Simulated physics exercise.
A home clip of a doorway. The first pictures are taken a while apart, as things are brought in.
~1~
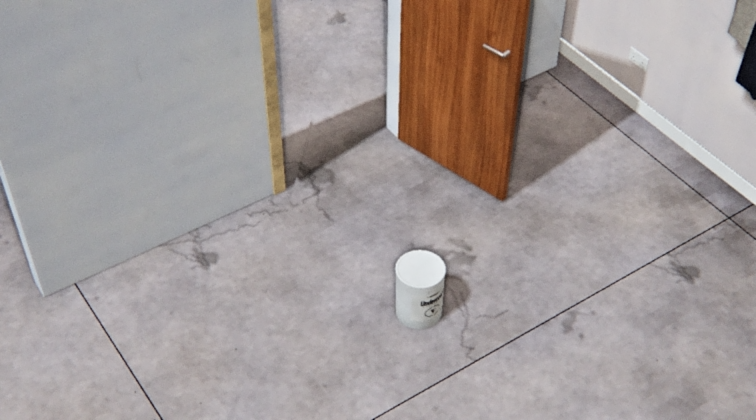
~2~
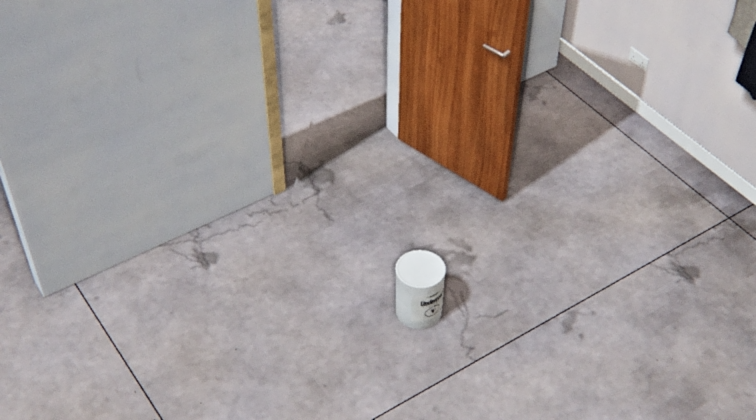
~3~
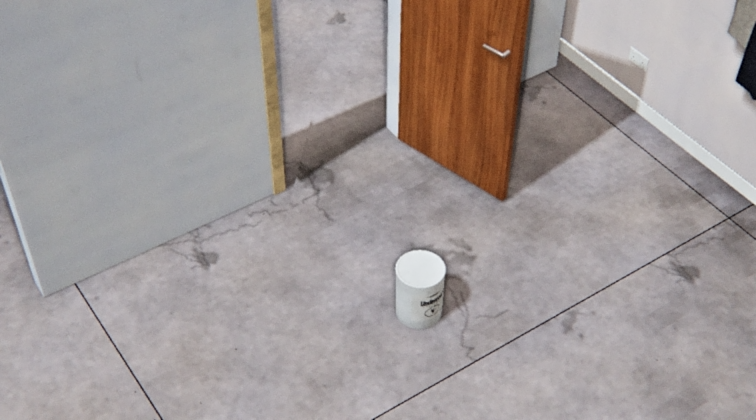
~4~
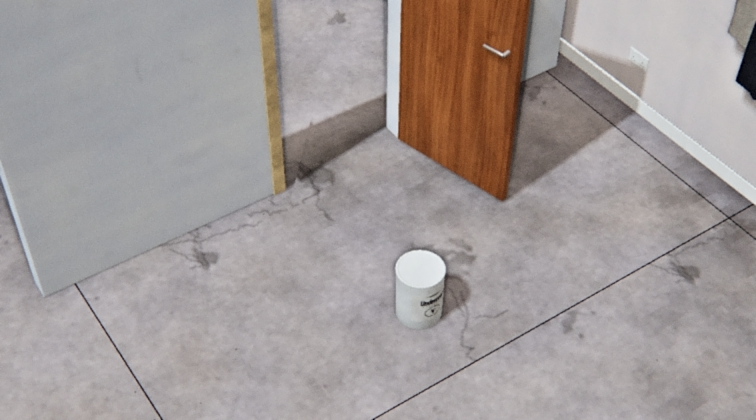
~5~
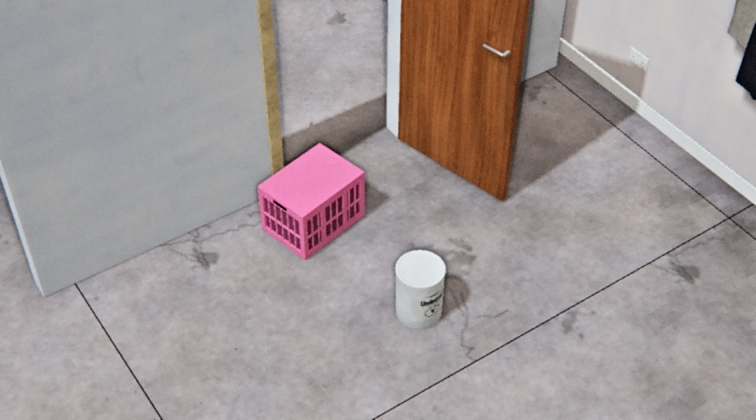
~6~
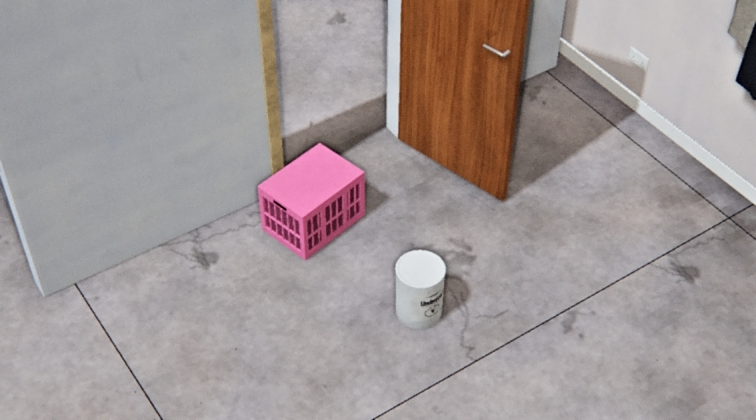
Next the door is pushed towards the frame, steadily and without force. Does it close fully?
In the end the door is blocked.
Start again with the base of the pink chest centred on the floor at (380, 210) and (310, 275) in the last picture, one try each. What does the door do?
In the first case it jams; in the second case it reaches the frame.
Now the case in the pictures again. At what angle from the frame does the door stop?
Some 40° open.
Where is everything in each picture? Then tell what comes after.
The first frame shows door wide open and still; white pail (419, 290).
The second frame shows door wide open and still; white pail (419, 290).
The third frame shows door wide open and still; white pail (419, 290).
The fourth frame shows door wide open and still; white pail (419, 290).
The fifth frame shows door wide open and still; white pail (419, 290).
The sixth frame shows door wide open and still; pink chest (313, 201); white pail (419, 290).
Then, 0.50 s later than the last frame, door 92° open.
Then, 0.80 s later than the last frame, door 74° open.
Then, 1.00 s later than the last frame, door 61° open.
Then, 1.30 s later than the last frame, door 40° open.
When it is over, door 38° open; both as before. End places, in pixels of the last picture, pink chest near (310, 201).
